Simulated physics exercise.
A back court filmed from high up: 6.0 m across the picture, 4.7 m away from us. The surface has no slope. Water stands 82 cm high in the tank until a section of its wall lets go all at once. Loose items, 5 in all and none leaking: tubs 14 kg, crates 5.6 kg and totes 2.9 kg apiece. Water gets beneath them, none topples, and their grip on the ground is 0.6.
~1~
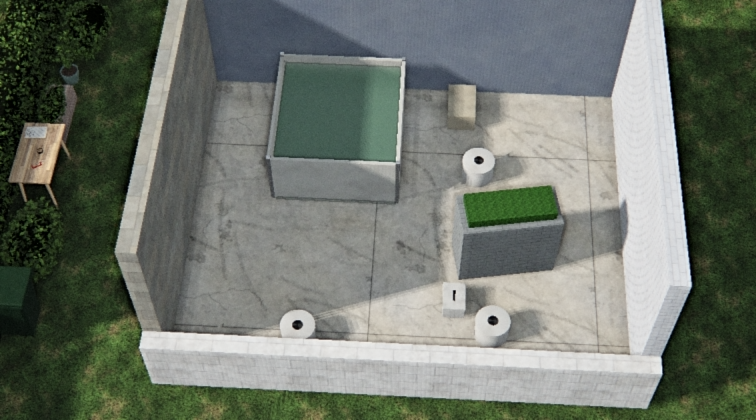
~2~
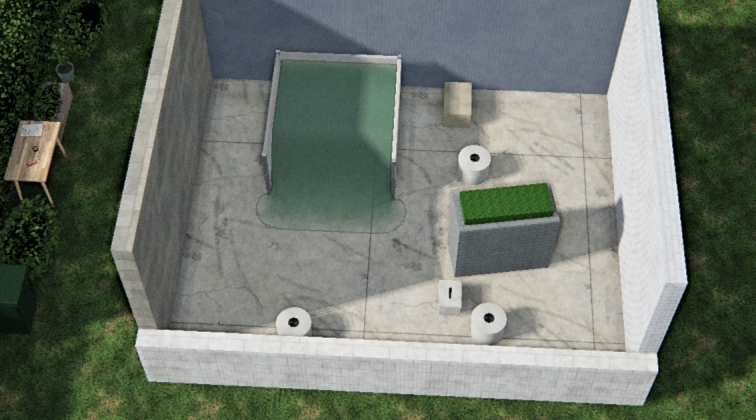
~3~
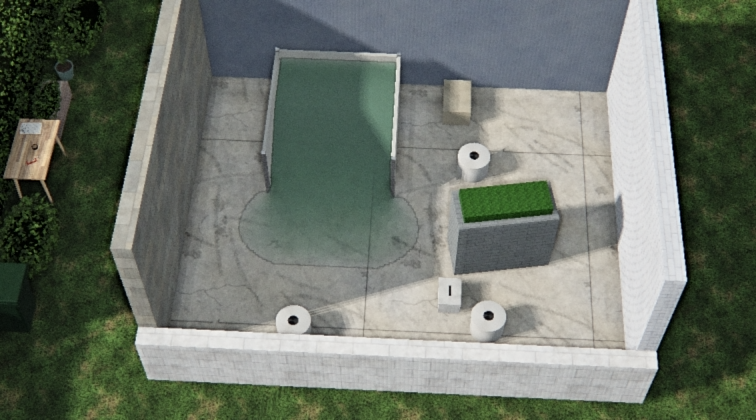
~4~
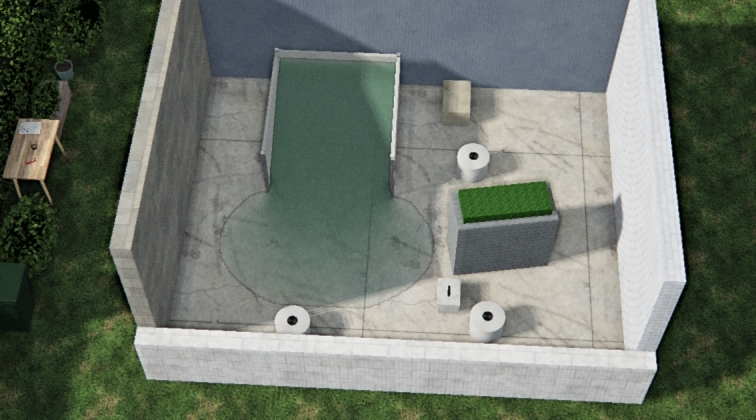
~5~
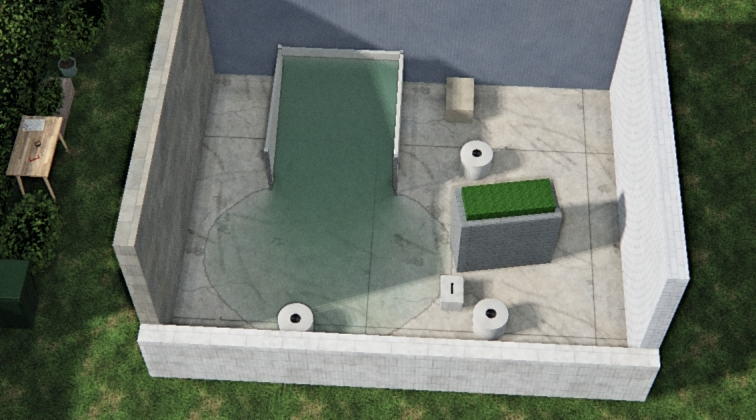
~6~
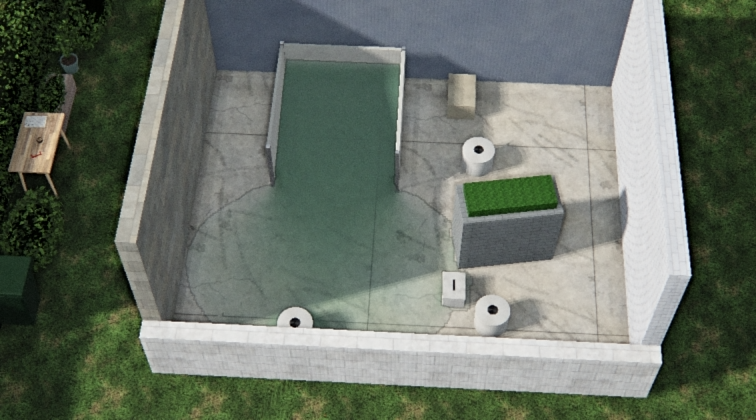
Greenish water spreads from a rectangular tank across the concrete floor of a walled court after the tank's near side opens, widening into a rounded, thinning sheet toward the front wall, while the planter and surrounding objects show little visible movement.
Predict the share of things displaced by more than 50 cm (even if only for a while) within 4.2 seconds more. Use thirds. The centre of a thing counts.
Share: One to two thirds.
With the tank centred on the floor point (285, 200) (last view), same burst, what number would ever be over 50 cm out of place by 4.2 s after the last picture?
Then 4.
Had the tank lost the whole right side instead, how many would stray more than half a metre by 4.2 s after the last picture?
Then 5.
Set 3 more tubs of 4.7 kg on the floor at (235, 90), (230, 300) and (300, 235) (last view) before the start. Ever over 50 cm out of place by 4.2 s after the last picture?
In that order: Under, more, past it.
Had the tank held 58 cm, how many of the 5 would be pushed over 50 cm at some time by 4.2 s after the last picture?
Then 3.
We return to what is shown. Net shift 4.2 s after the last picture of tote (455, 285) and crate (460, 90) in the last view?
In that order: 350 cm, 10 cm.
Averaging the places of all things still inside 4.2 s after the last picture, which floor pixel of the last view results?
At about (455, 118).
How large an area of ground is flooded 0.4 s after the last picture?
Roughly 12 m2.
Then, 0.4 s after the last picture 0 of 5 are over 50 cm from their spots; 1 afloat.
Then, 1.5 s after the last picture 3 of 5 are over 50 cm from their spots; 2 afloat.
Then, 2.8 s after the last picture 3 of 5 are over 50 cm from their spots; 2 afloat.
Then, 4.2 s after the last picture 3 of 5 are over 50 cm from their spots, and 3 have been at some point; 2 afloat.
